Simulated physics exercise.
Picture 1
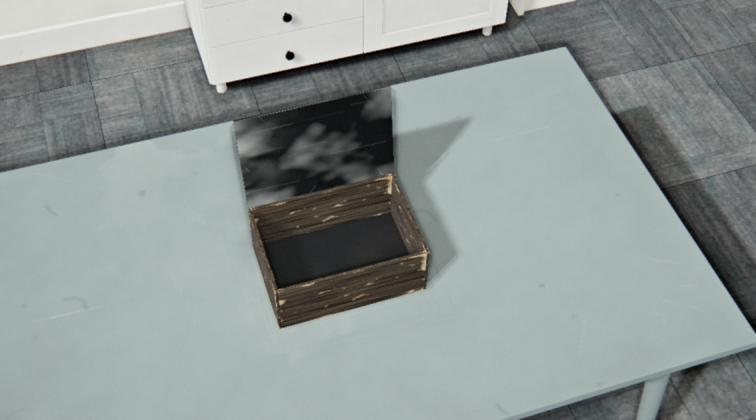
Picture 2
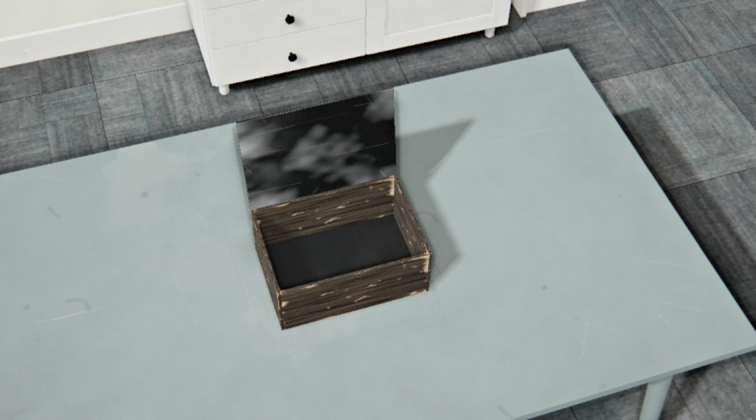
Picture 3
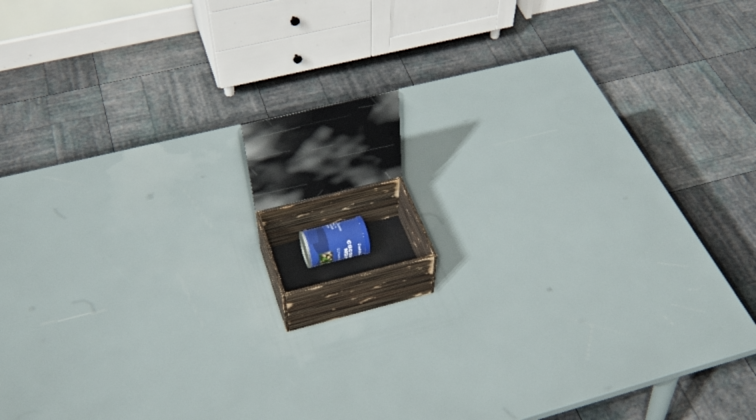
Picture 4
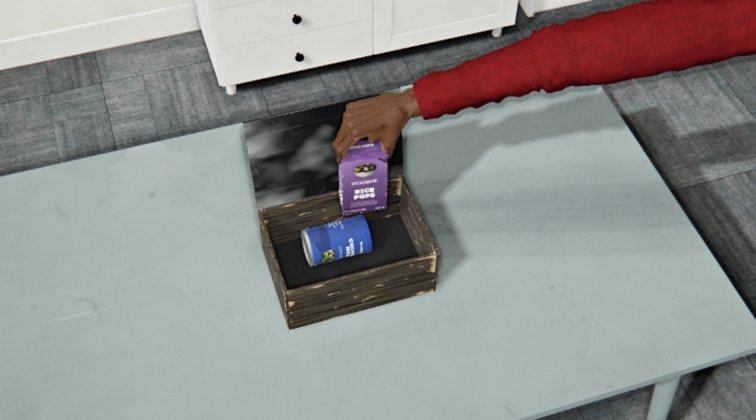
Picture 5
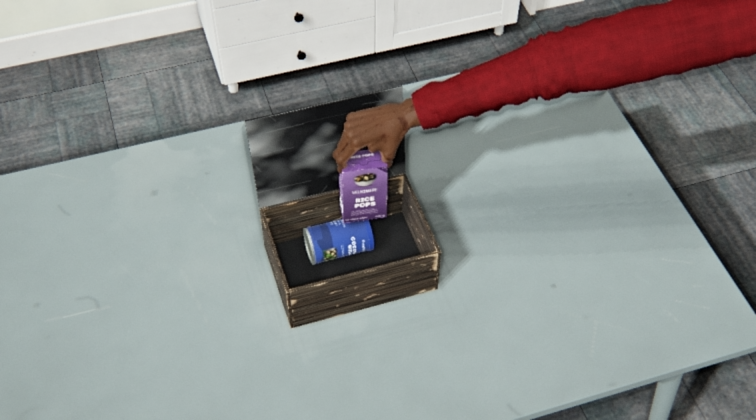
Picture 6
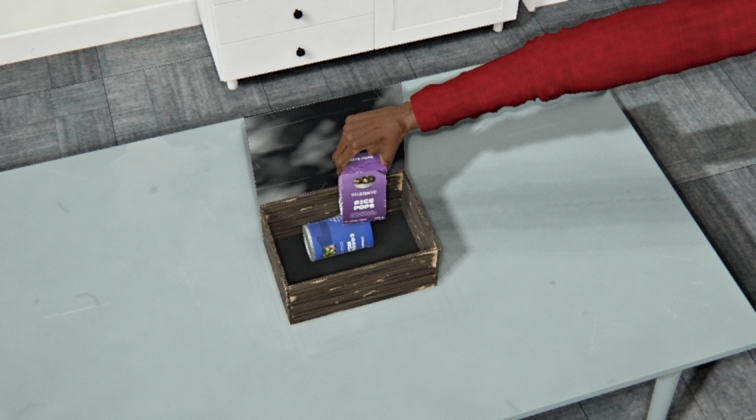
A blue tin appears in the open wooden box, then a hand lowers a purple packet.
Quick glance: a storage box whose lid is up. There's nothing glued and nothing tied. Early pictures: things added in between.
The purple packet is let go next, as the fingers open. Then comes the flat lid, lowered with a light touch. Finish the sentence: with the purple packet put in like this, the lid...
The lid stays ajar.
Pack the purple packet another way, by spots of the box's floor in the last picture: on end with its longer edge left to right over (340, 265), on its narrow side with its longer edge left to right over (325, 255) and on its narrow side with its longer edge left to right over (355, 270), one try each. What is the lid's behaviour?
With the first placement it doesn't close, with the second it closes properly, and with the third it closes properly.
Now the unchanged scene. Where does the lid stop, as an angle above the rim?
I'd put it at roughly 18°.
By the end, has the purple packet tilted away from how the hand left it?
By the end it has leaned over.
Then, 1.10 s on from there, lid starting down; purple packet turned 13° from how it was put near (361, 184).
Then, 1.70 s on from there, lid 65° above the rim; purple packet turned 6° from how it was put near (366, 196).
Then, 2.00 s on from there, lid 44° above the rim; purple packet turned 44° from how it was put near (377, 229).
Then, 2.20 s on from there, lid 27° above the rim; purple packet turned 50° from how it was put near (382, 245); blue tin shifted a little.
In the end, lid 18° above the rim; toppled in the box, purple packet; blue tin unmoved. At the end, from the last picture's camera, purple packet near (381, 245).
